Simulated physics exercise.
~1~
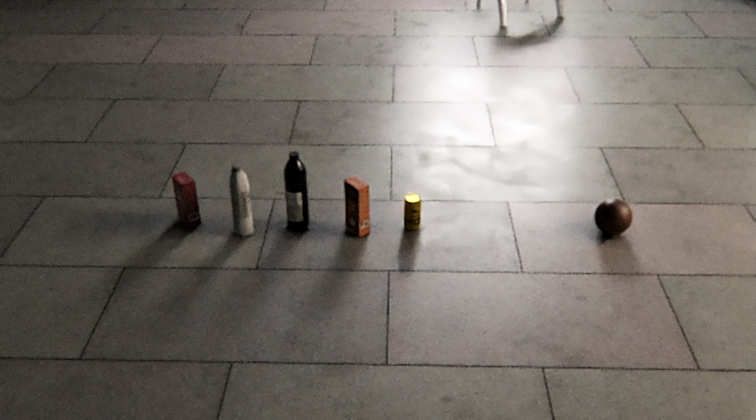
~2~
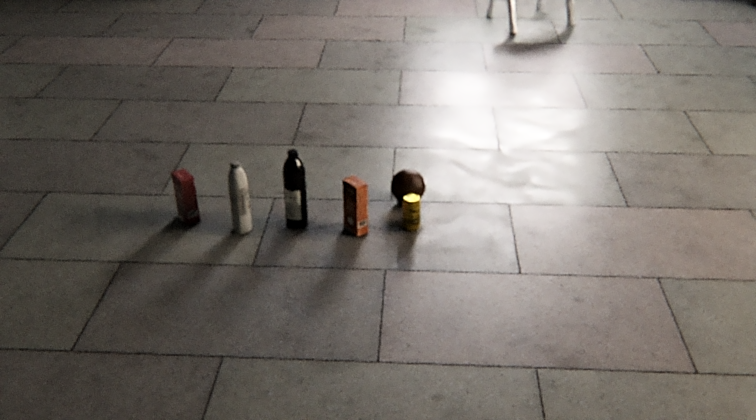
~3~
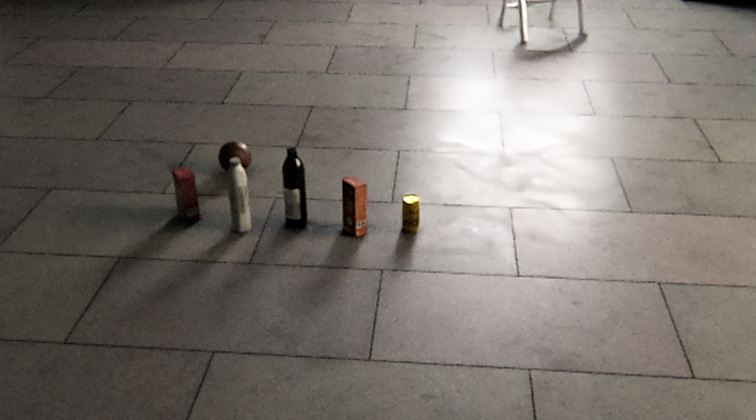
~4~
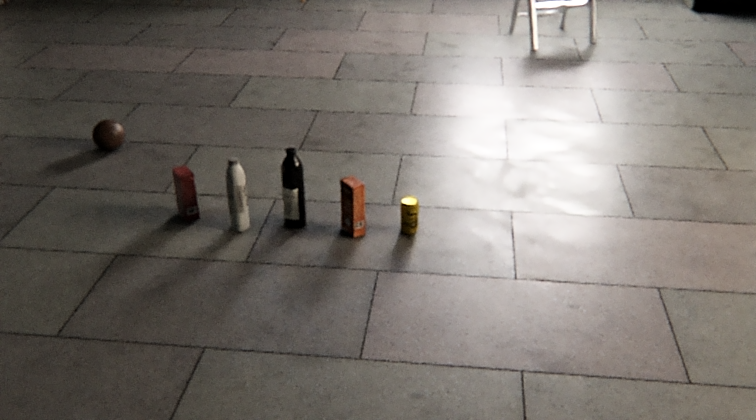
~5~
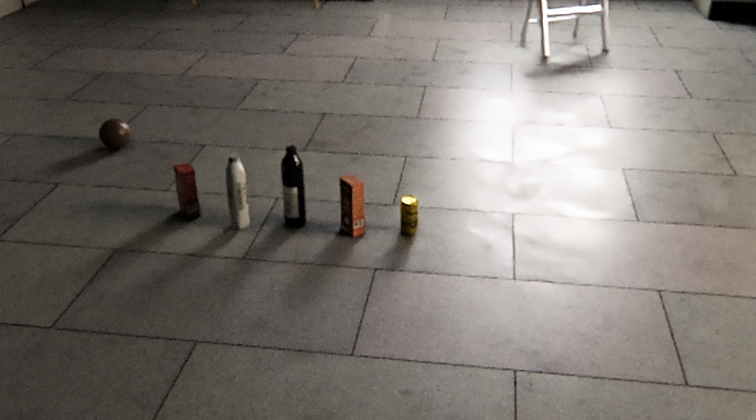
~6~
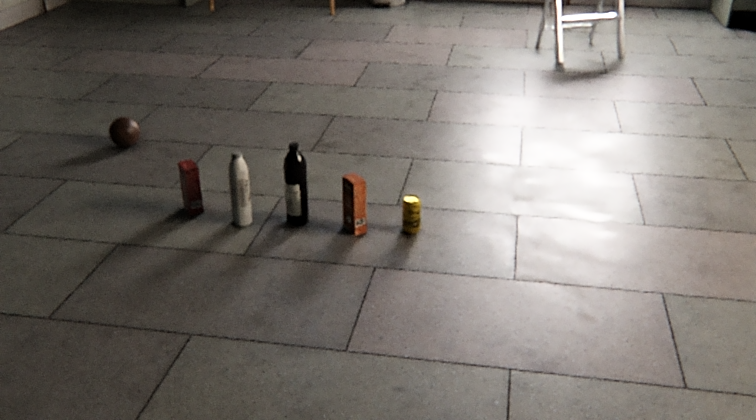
A brown ball starts at the right of a grey tiled floor, seen from above at an angle, with glare across the tiles and a pale-legged piece of furniture near the top. To its left stands a row of a red carton, a white bottle, a black bottle, an orange carton and a short yellow can. The ball rolls left, passes behind the can and then behind the bottles, and comes out beyond the red carton. At the far left it turns back and creeps slightly right, while the view drifts gently sideways. It ends behind and left of the row, with all five items still upright.
